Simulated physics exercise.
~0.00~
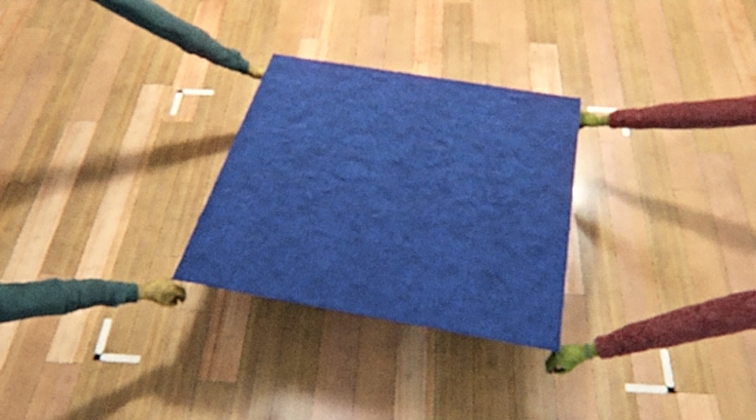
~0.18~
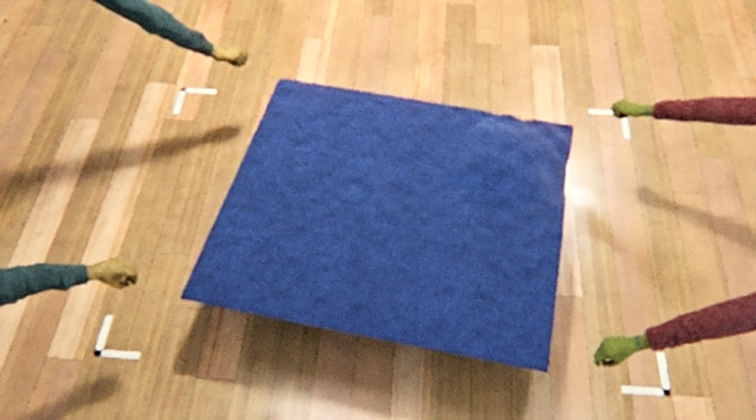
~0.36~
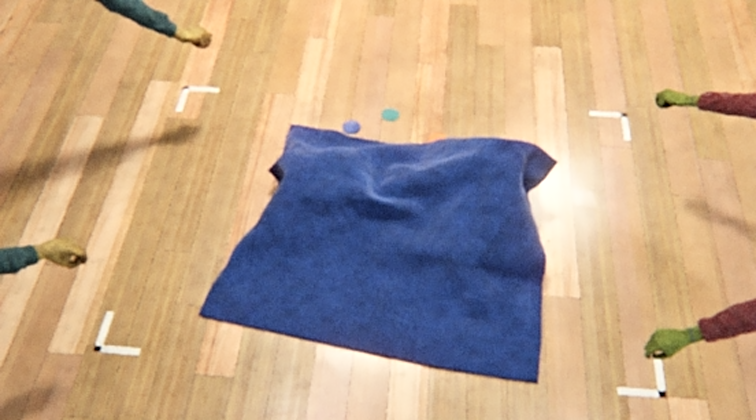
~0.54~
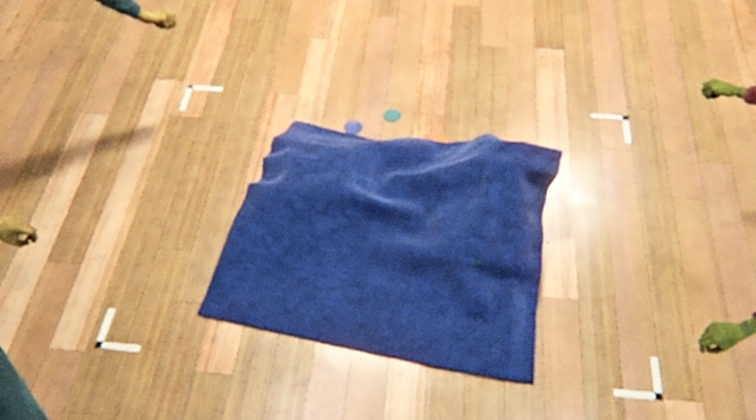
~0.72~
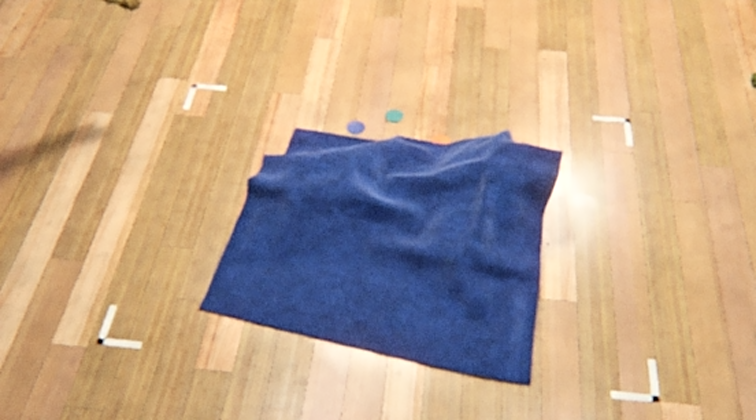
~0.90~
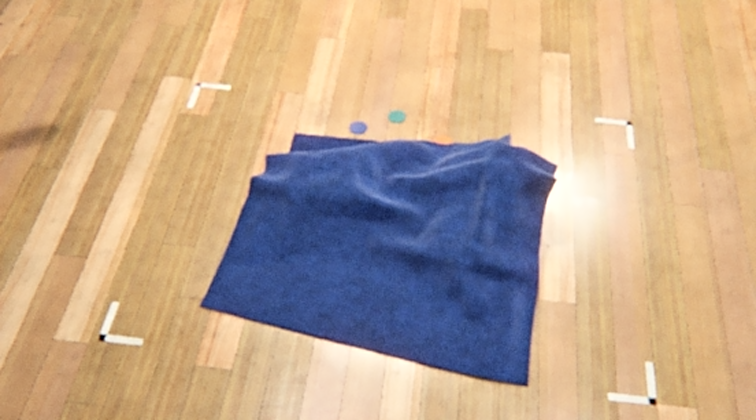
Blue blanket dropping from four opening hands onto a wooden floor, settling rumpled as the hands withdraw, small discs showing beyond its far edge.
